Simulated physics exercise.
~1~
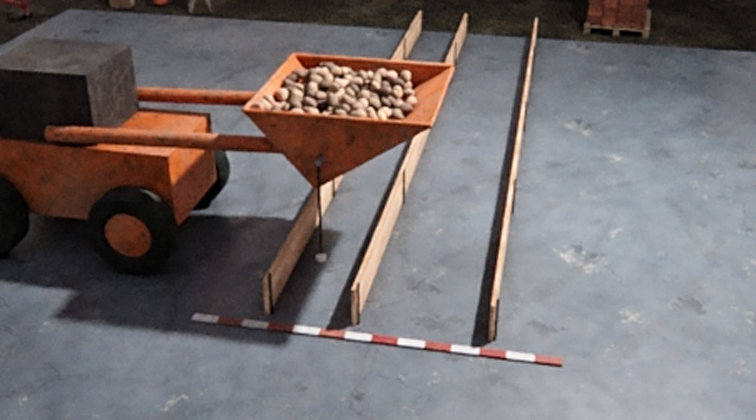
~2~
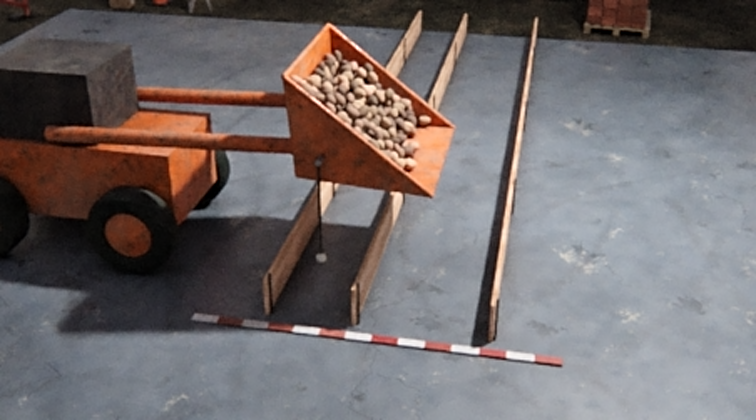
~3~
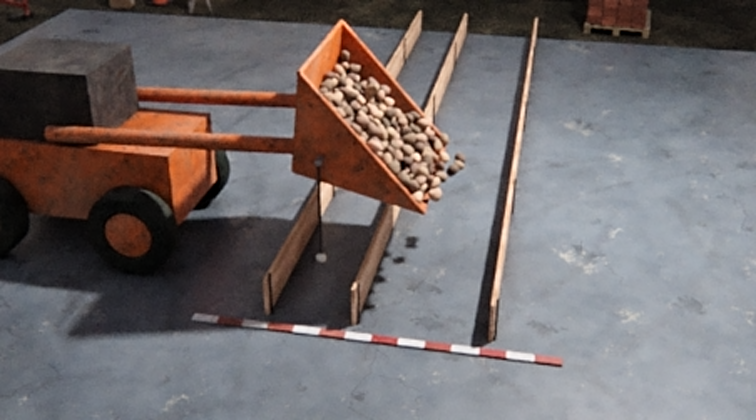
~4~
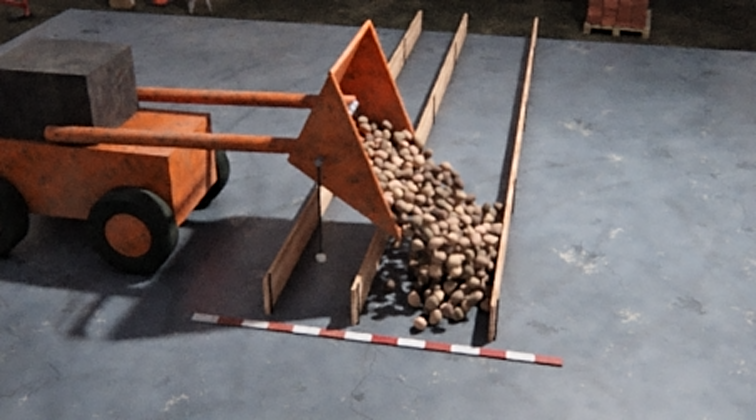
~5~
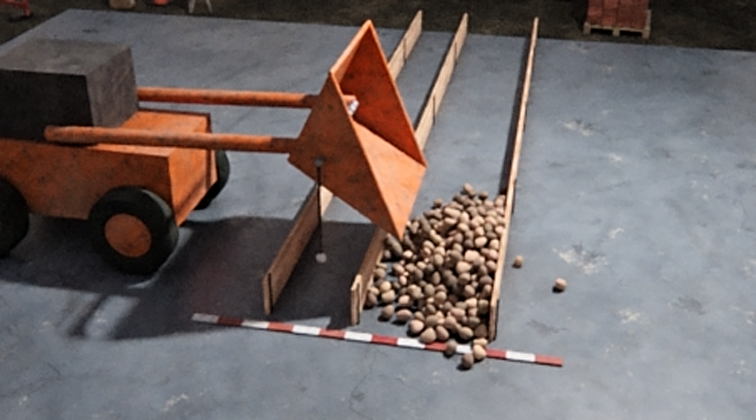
An orange loader tilted its raised bucket of rounded stones forward, first a little and then steeply, until they poured between two of the wooden planks on the floor, leaving the bucket empty above a heaped pile, with a few stones lying outside.
